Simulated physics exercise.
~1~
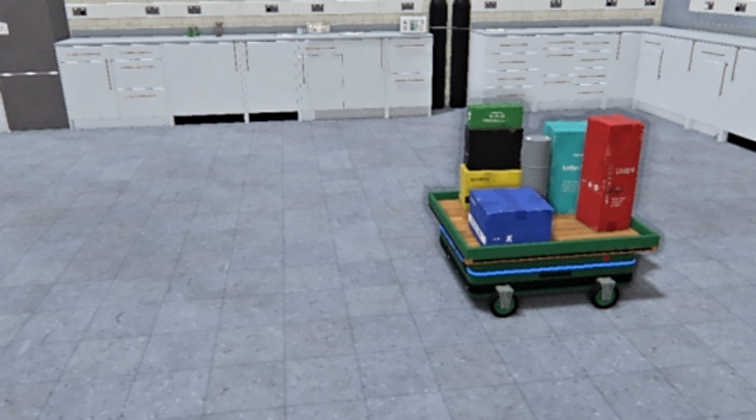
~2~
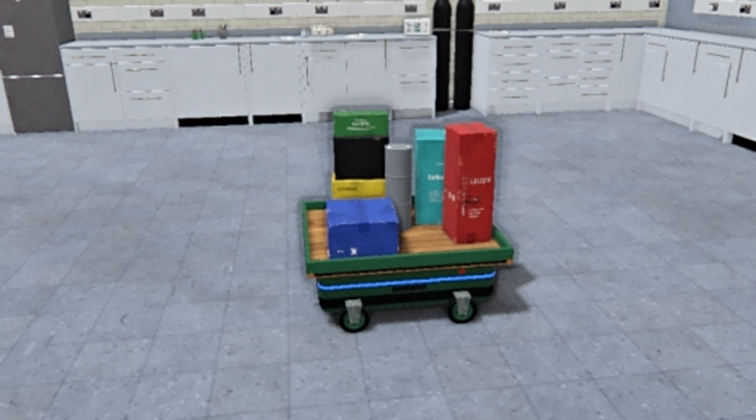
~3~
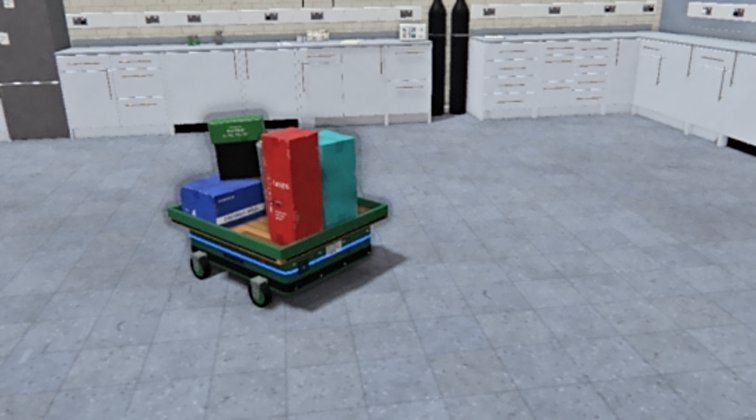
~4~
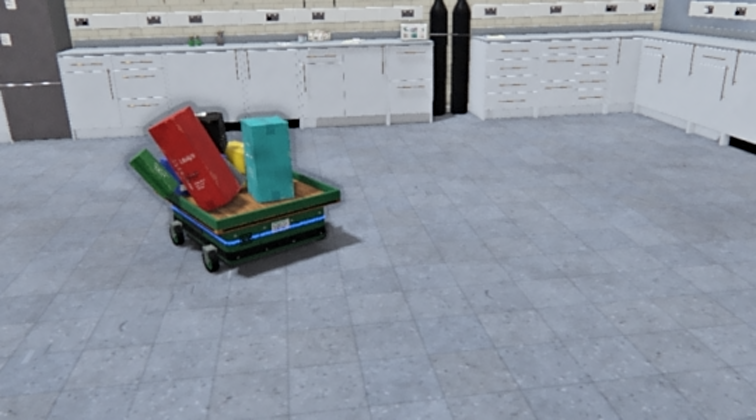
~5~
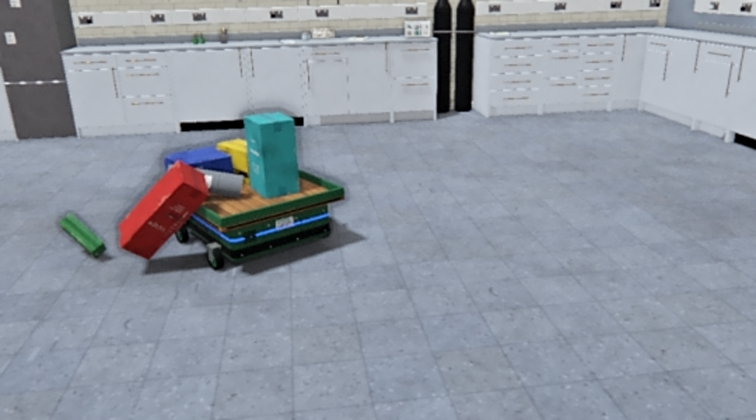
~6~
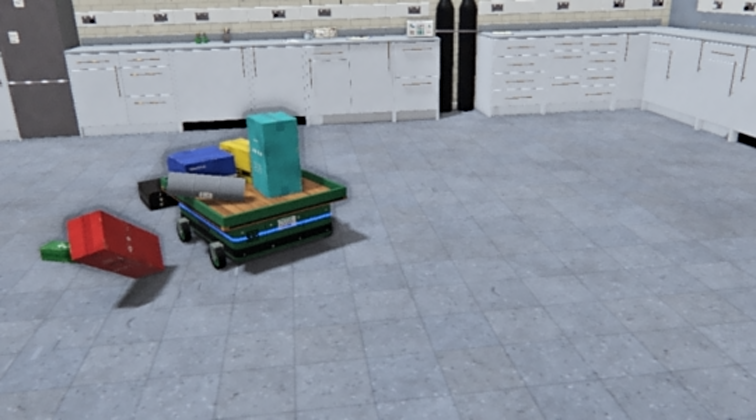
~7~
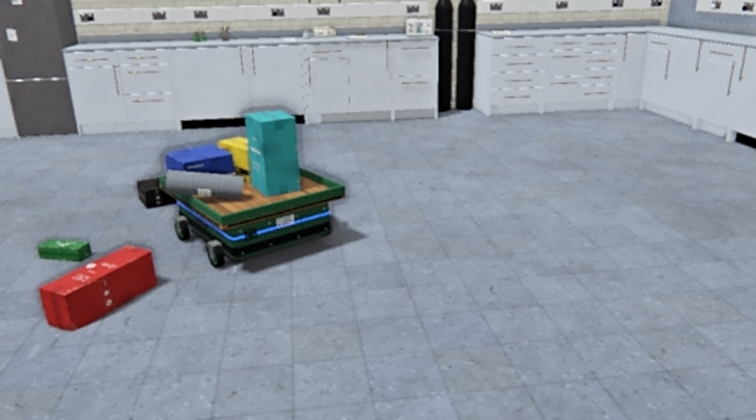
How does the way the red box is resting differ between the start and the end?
At the start the red box stands upright on the cart, but by the end it is lying on its side on the floor.
